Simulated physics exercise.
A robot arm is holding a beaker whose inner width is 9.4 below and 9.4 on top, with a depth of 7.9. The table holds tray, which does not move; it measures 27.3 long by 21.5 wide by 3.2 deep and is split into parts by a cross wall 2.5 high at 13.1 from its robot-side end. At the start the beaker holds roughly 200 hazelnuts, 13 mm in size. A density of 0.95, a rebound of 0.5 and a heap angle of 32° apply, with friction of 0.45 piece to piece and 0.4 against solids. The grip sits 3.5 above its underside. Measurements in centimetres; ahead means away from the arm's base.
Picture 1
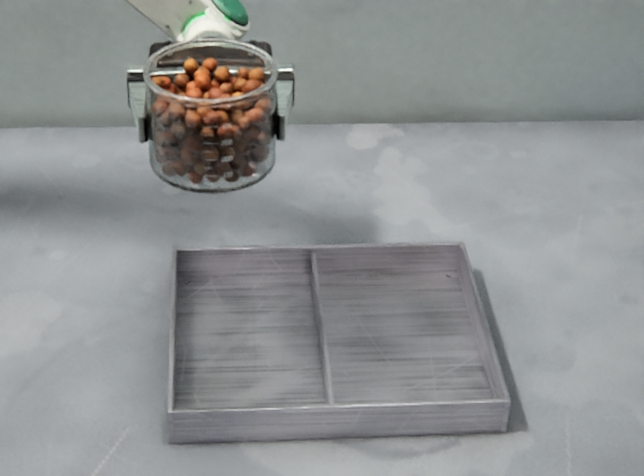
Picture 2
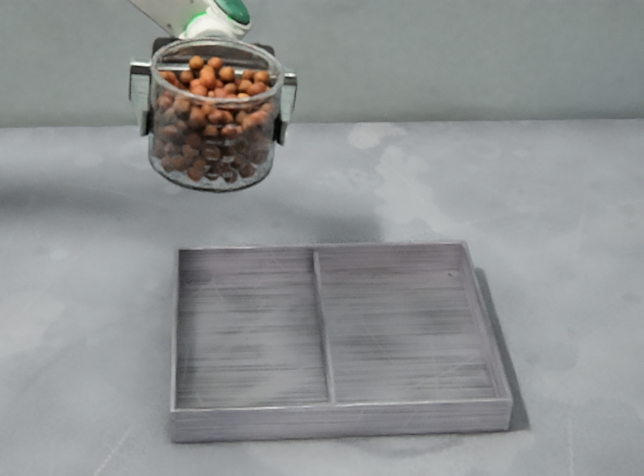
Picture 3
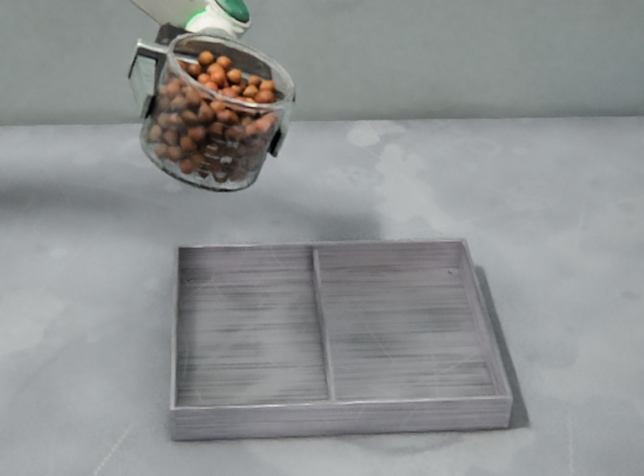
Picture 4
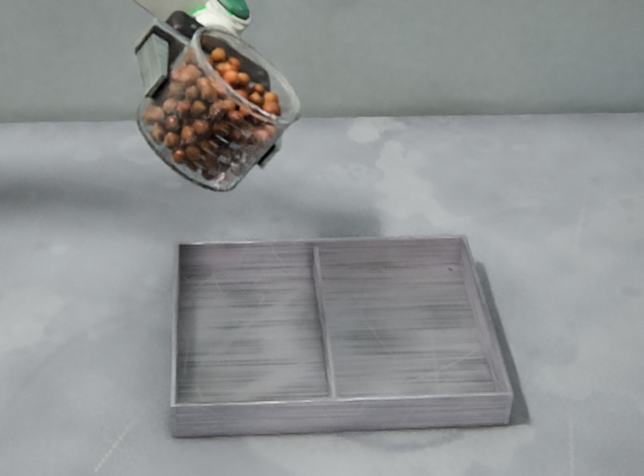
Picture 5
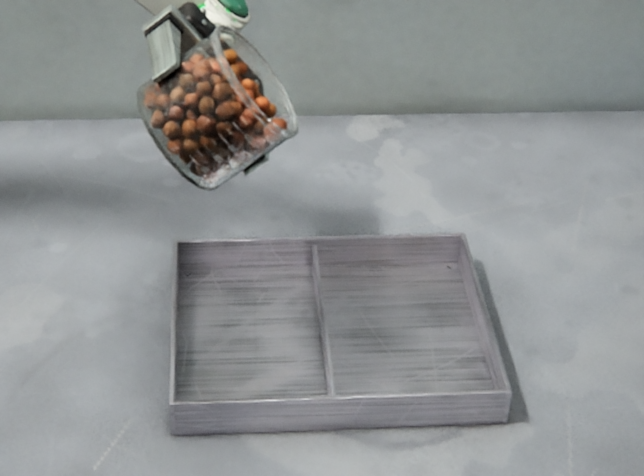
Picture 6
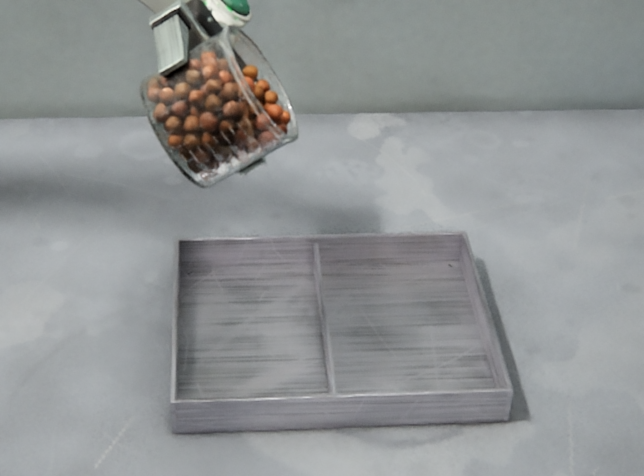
Above a gray tabletop with a divided tray on it, a robot arm held a clear beaker full of hazelnuts upright, then tilted it steeply to the right, and the nuts shifted toward the lowered rim.
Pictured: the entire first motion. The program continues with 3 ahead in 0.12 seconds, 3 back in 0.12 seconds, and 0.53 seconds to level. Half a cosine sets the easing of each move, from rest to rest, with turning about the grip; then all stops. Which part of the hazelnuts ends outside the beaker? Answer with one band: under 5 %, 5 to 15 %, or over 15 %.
5 to 15 %.
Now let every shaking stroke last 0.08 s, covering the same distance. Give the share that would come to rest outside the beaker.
That change gives some 20 percent.
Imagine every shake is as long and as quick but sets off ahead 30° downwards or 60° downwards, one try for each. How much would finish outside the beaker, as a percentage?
It comes to around 5 per cent on the first try and around 0 per cent on the second.
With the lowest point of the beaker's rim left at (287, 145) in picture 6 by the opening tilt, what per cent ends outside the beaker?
The share is about 30 percent.
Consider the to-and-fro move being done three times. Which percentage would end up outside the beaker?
It would come to around 20 %.
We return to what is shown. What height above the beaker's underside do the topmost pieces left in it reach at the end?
About 8.5 cm.
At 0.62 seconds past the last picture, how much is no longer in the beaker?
Roughly 10 percent by that moment.
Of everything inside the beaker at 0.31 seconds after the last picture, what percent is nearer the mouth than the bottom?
45 per cent.
Then, 0.31 s after the last picture, tilted 55° forward, highest piece 26 above the table; 185 in the beaker, 13 in flight or on a rim.
Then, 0.62 s after the last picture, tilted 11° forward, highest piece 28 above the table; 182 in the beaker, 13 in the far-side part, 3 in the robot-side part.
Then, 0.97 s after the last picture, level, highest piece 29 above the table; 182 in the beaker, 13 in the far-side part, 3 in the robot-side part.
Then, 2.02 s after the last picture, level, highest piece 29 above the table; 182 in the beaker, 13 in the far-side part, 3 in the robot-side part.
Final count, 182 in the beaker, 13 in the far-side part, 3 in the robot-side part. That is 8 % outside the beaker.
